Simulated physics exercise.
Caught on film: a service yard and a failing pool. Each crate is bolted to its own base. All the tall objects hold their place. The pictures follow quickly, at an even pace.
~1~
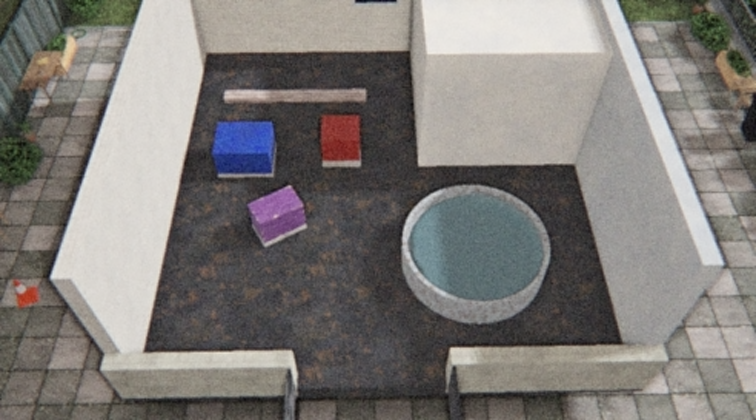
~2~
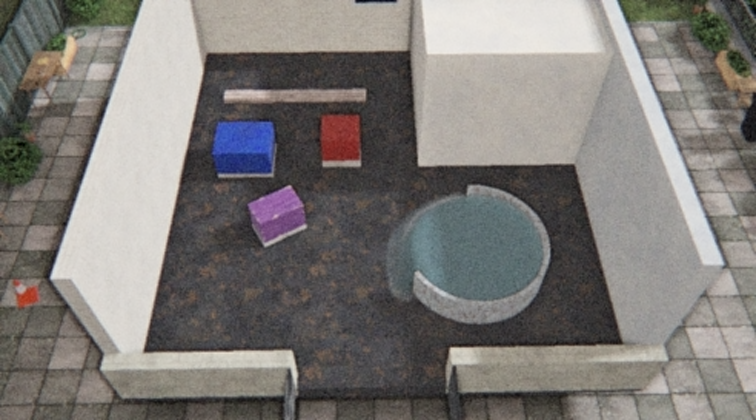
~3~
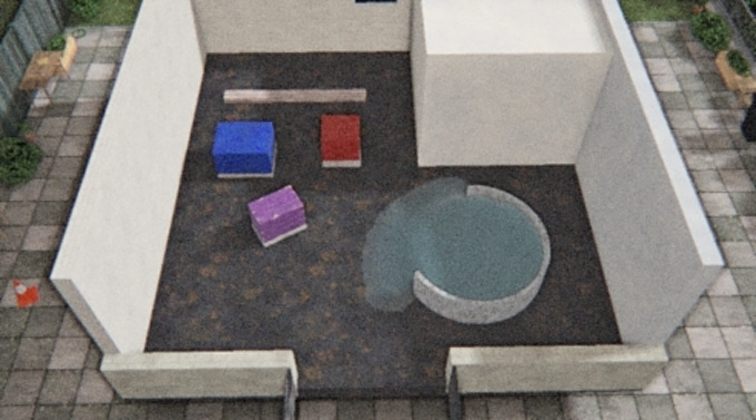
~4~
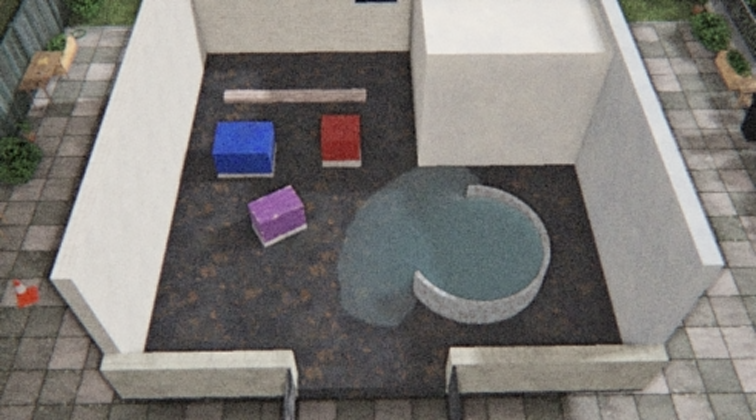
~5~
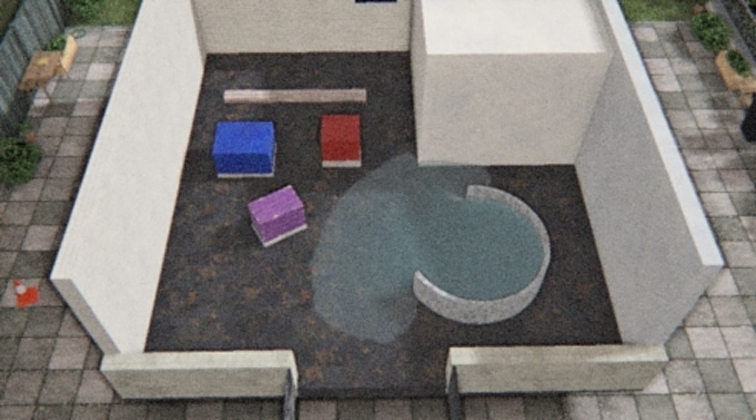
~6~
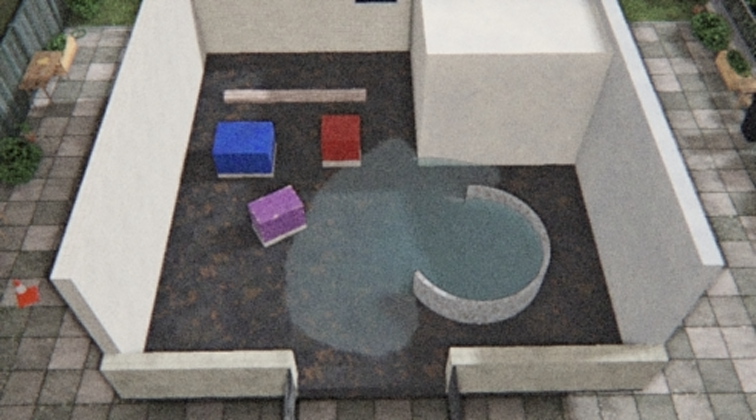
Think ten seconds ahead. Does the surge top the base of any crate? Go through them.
In the end: The purple crate gets wet; the red crate gets wet; the blue crate gets wet.
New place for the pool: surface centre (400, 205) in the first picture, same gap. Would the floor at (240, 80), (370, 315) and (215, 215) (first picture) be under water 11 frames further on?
One after the other: Not flooded, no water, awash.
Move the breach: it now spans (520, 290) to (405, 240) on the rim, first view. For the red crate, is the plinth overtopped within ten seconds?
The red crate is spared.
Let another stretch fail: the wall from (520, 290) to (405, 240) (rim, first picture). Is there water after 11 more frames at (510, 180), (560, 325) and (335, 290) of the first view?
In that order: Free of water, awash, flooded.
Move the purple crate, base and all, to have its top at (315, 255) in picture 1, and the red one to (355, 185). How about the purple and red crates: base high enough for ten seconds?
In short: The purple one is soaked; the red one is wetted.
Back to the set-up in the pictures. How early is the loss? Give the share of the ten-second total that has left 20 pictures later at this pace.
Near 10 in a hundred.
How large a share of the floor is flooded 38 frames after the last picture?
I make it 85 per cent.
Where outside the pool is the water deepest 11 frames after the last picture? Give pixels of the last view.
Near (280, 171).
A moment on, water covers 35 % of the floor; the purple crate water round its plinth, the red crate water round its plinth, the blue crate water round its plinth.
Next, water covers 50 % of the floor; the purple crate water round its plinth, the red crate water round its plinth, the blue crate water round its plinth.
Then, water covers 65 % of the floor; the purple crate water round its plinth, the red crate water round its plinth, the blue crate water round its plinth.
Later, water covers 85 % of the floor; the purple crate water round its plinth, the red crate water round its plinth, the blue crate water round its plinth.
In the end, water covers 95 % of the floor; the purple crate was topped, the red crate was topped, the blue crate was topped.
